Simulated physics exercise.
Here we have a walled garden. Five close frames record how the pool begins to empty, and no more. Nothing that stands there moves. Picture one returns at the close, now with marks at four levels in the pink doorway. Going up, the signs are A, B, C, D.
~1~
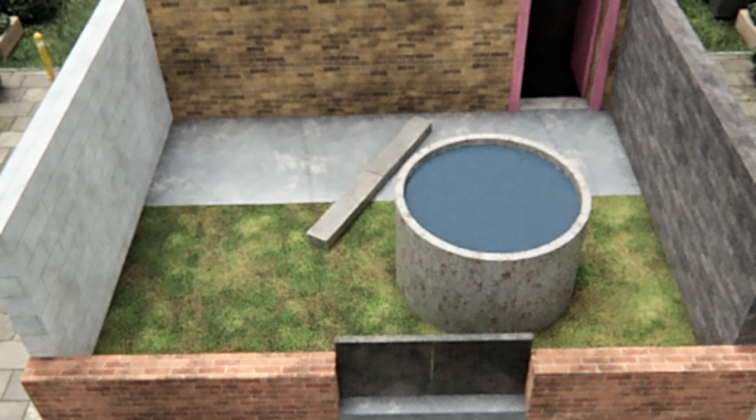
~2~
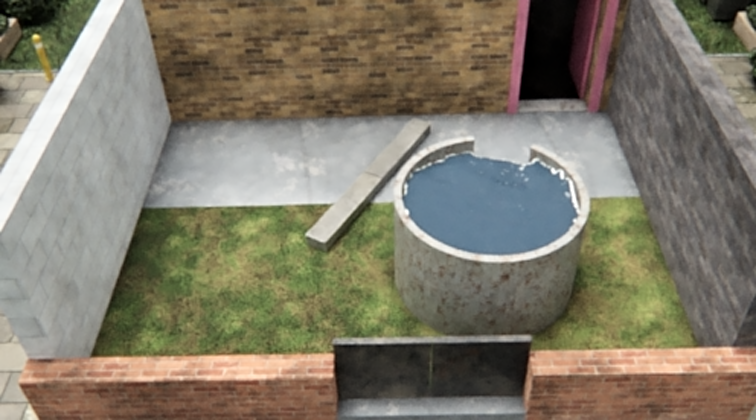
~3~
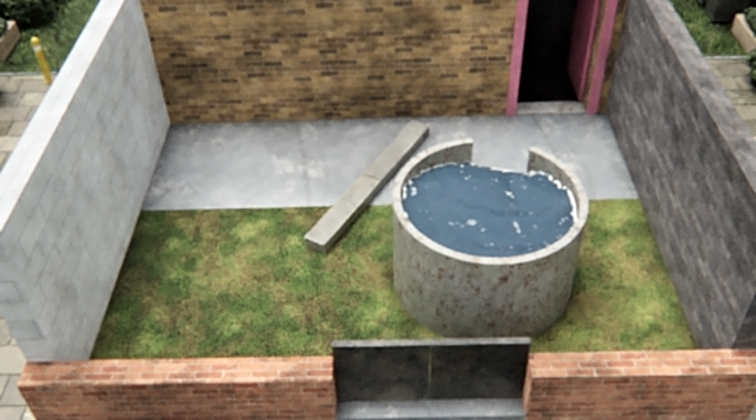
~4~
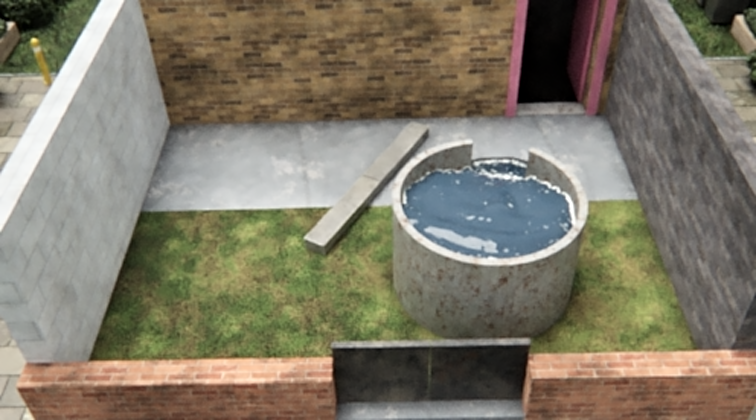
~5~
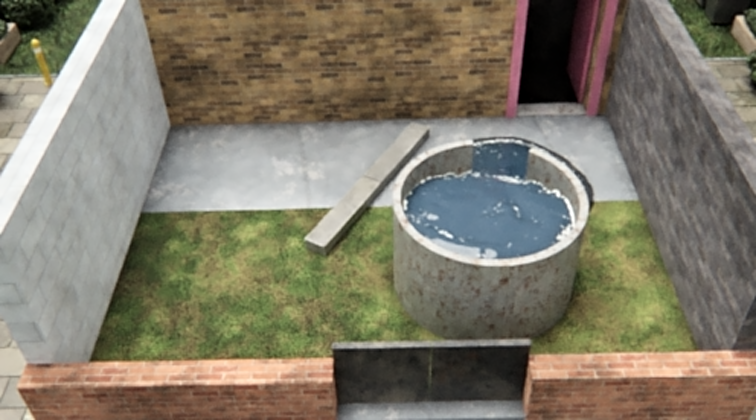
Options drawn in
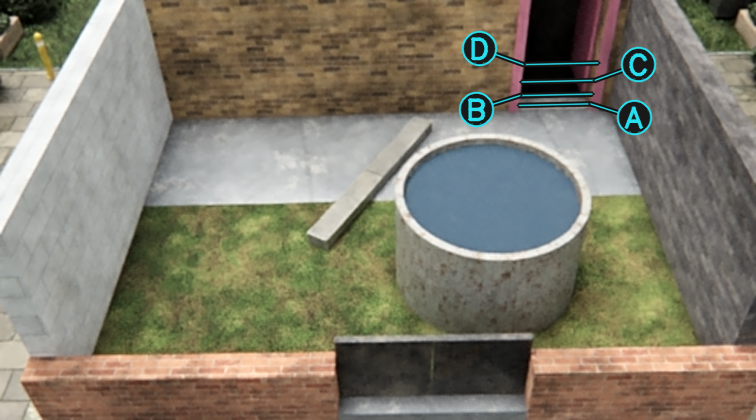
In a walled garden, the round pool's back rim opens and its water churns and lowers.
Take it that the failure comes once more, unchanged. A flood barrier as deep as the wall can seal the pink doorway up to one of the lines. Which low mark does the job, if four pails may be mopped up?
I would pick height C.
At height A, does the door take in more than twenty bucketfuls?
Yes, clearly.
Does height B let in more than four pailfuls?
Yes, that goes wrong.
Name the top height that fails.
Here it is height B.
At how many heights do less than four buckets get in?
Two.
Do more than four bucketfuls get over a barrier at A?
Yes, it does.
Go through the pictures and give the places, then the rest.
Water in the pool at rest, its middle at (491, 198); foot of the pink doorway at (553, 110); shut gate at (433, 347).
Water covers 1 % of the ground, its front hidden from here.
Water covers 3 % of the ground, its front hidden from here.
Water covers 6 % of the ground, its front hidden from here.
Water covers 11 % of the ground, its front hidden from here.
On the marked copy, A at (554, 104); B at (556, 94); C at (558, 81); D at (560, 63); from the bottom up A, B, C, D.
For height A, dozens of bucketfuls pour in.
For height B, about 10 bucketfuls get in.
For height C, a splash gets over, under a bucket.
For height D, nothing gets over.
